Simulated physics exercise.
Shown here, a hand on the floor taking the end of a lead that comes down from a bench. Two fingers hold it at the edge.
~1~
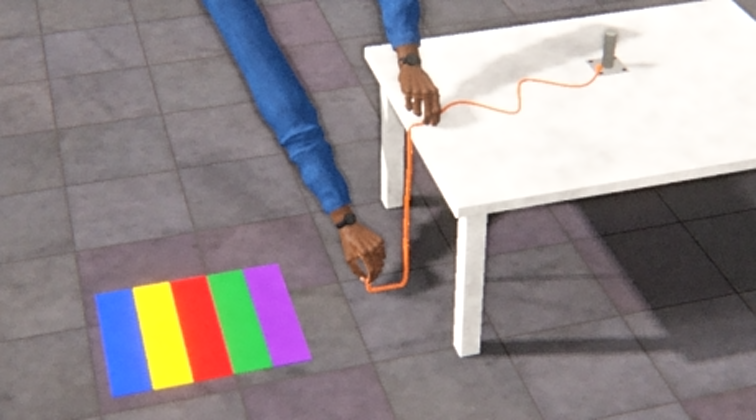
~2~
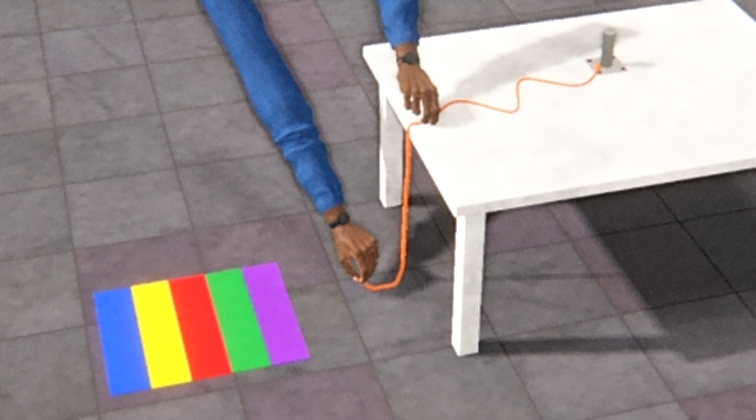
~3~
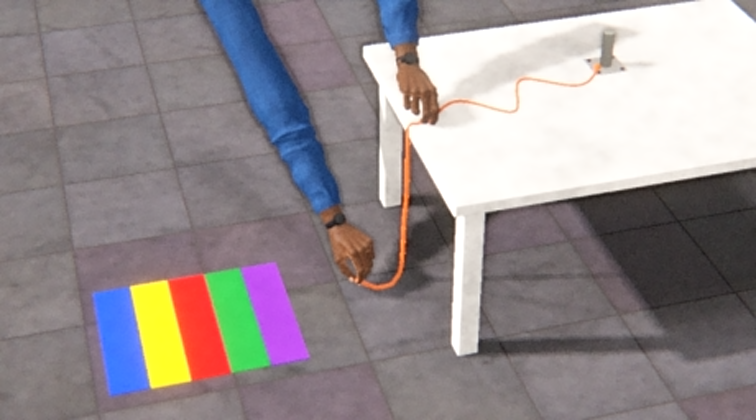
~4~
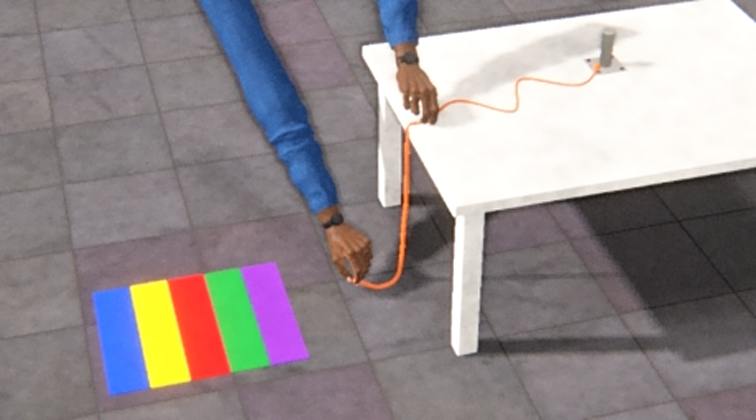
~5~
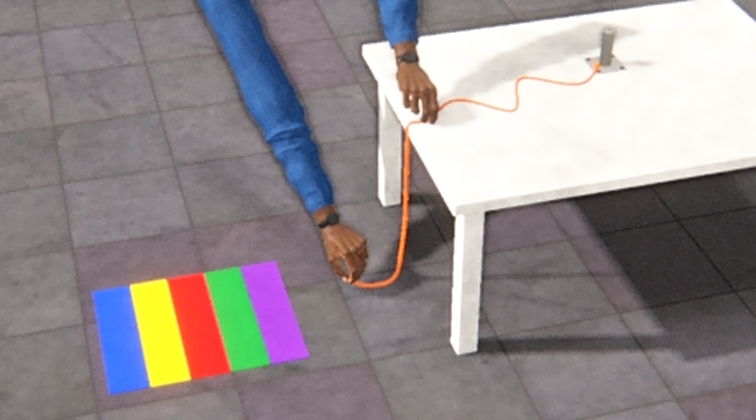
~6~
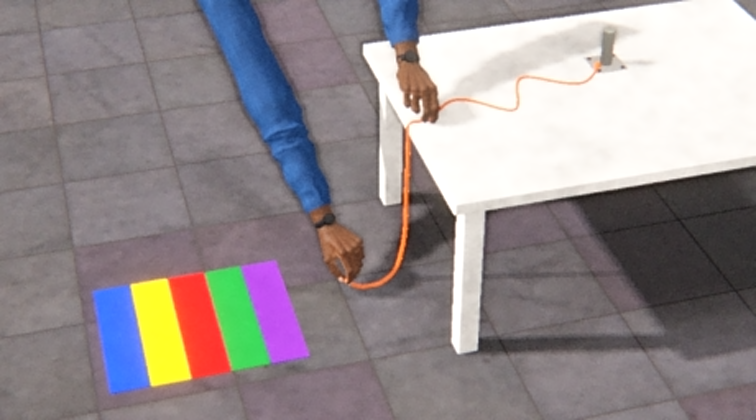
In the video, one hand rests on a white table's edge over an orange cord while the other, near the floor, holds the cord's hanging end and moves it slightly left toward a panel of colored stripes.
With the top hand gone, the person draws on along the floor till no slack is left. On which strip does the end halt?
Over yellow.
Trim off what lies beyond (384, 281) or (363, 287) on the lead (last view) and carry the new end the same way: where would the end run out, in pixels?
Try by try, around (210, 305) and (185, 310).
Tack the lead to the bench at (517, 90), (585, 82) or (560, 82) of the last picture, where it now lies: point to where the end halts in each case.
Try by try, around (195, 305), (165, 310) and (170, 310).
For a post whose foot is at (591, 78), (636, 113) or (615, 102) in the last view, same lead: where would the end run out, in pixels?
Near (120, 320), (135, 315) and (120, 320).
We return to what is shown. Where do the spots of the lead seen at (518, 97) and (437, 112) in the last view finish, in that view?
The first at (476, 98), the second at (374, 145).
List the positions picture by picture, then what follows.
End (367, 280); purple (287, 344); green (248, 352); red (209, 359); yellow (169, 366); blue (129, 374), in the first picture.
End (361, 280); lead through (587, 83) (517, 87) (478, 104) (418, 124) (406, 193) (403, 259), in the second picture.
End (356, 280), in the third picture.
End (354, 280); lead through (586, 83) (516, 86) (478, 104) (417, 123) (407, 192) (402, 259), in the fourth picture.
End (349, 280), in the fifth picture.
End (346, 280); lead through (587, 81) (517, 85) (478, 103) (417, 122) (407, 190) (400, 258), in the sixth picture.
Soon after, end near (218, 303); over green.
Then, end near (177, 310); over red.
At full stretch, end near (153, 314); over yellow. The end stops over the yellow strip.
